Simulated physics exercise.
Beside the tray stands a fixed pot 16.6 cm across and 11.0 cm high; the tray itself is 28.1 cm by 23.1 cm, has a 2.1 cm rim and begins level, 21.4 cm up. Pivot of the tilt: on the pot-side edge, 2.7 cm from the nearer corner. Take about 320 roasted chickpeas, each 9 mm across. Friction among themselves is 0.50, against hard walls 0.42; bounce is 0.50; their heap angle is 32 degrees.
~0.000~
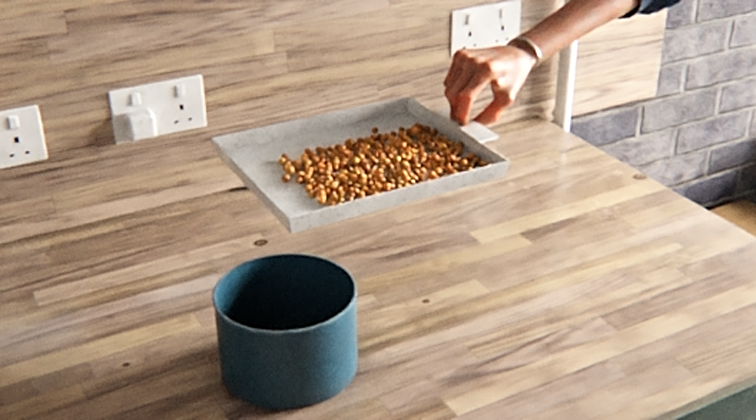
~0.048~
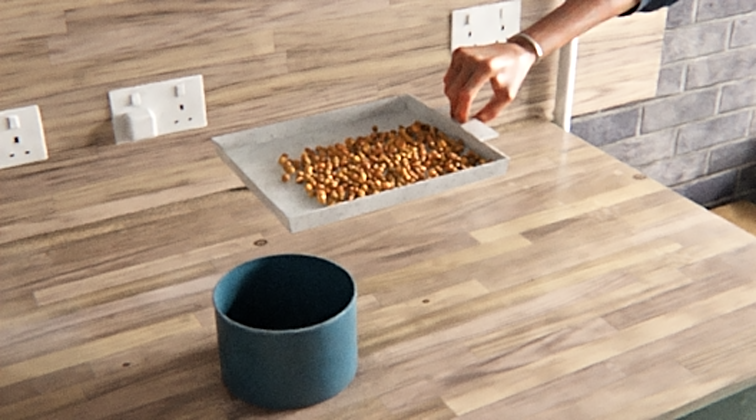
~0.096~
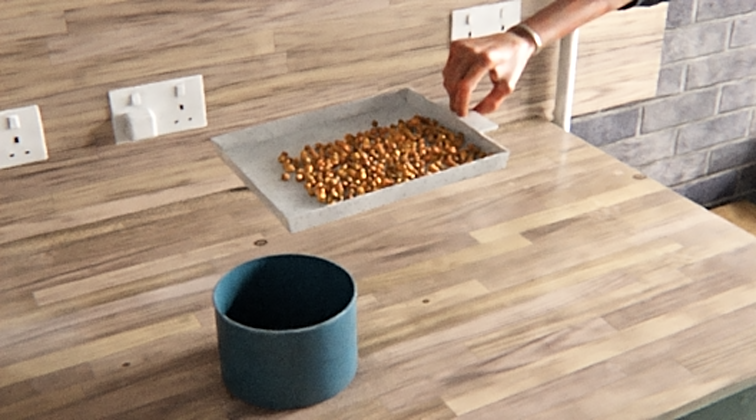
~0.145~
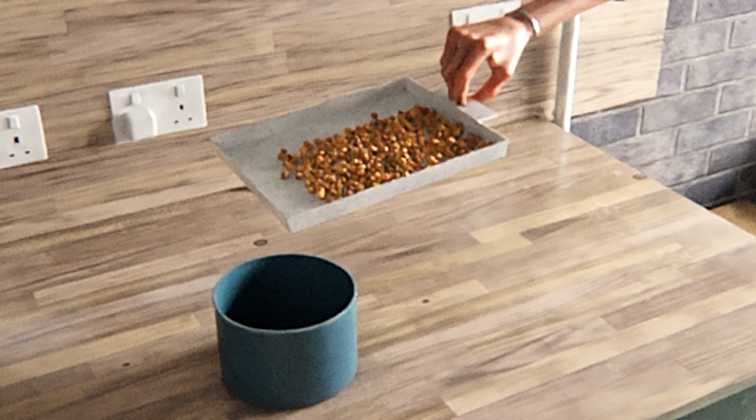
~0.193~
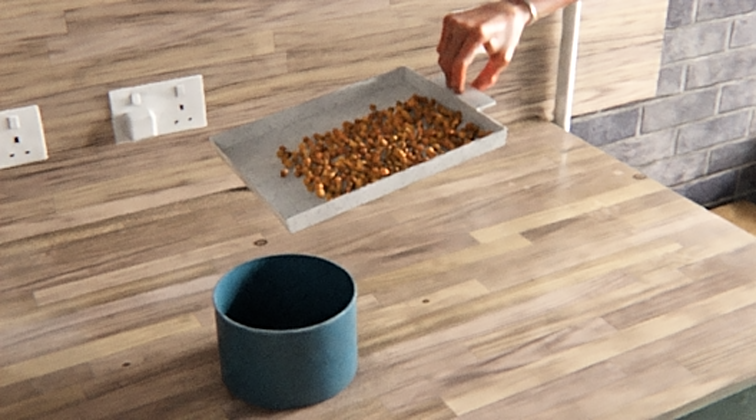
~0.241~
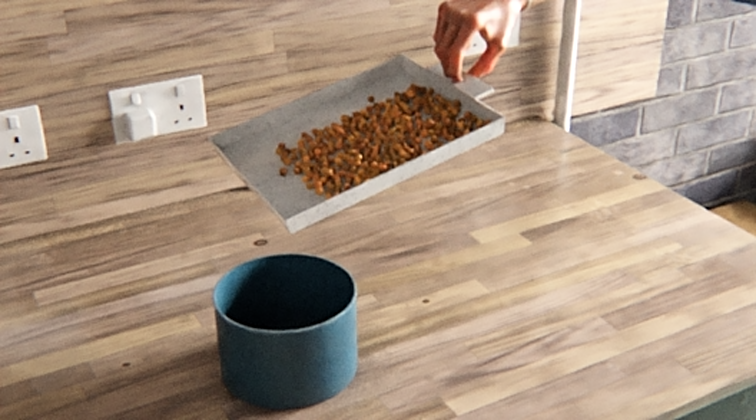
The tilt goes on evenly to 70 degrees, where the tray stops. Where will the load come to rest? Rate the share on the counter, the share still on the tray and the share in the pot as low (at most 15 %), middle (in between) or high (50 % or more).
Counter - low; left on the tray - high; pot - low.
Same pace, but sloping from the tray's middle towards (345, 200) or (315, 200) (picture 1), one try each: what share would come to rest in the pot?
Estimate: Some 0 % and some 0 % respectively.
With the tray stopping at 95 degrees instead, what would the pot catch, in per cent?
Then about 45 per cent.
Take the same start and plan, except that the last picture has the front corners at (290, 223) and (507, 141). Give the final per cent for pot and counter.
In the pot: 0 per cent; on the counter: 0 per cent.
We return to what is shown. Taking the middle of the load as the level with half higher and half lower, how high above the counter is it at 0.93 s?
The halfway line is at about 26 cm.
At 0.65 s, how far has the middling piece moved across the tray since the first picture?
8 cm.
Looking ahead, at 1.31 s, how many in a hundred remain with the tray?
Estimate: Near 90 in a hundred.
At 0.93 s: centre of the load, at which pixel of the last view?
Load centre: About (269, 165) px.
After 0.65 s, tilt 40 degrees; the tray holds 100 %, the pot 0 %.
Then, at 0.93 s, tilt 59 degrees; the tray holds 100 %, the pot 0 %.
After 1.31 s, tilt 70 degrees; the tray holds 90 %, the pot 5 %.
By 2.0 s all is still; counter 5 %, tray 90 %, pot 5 %.
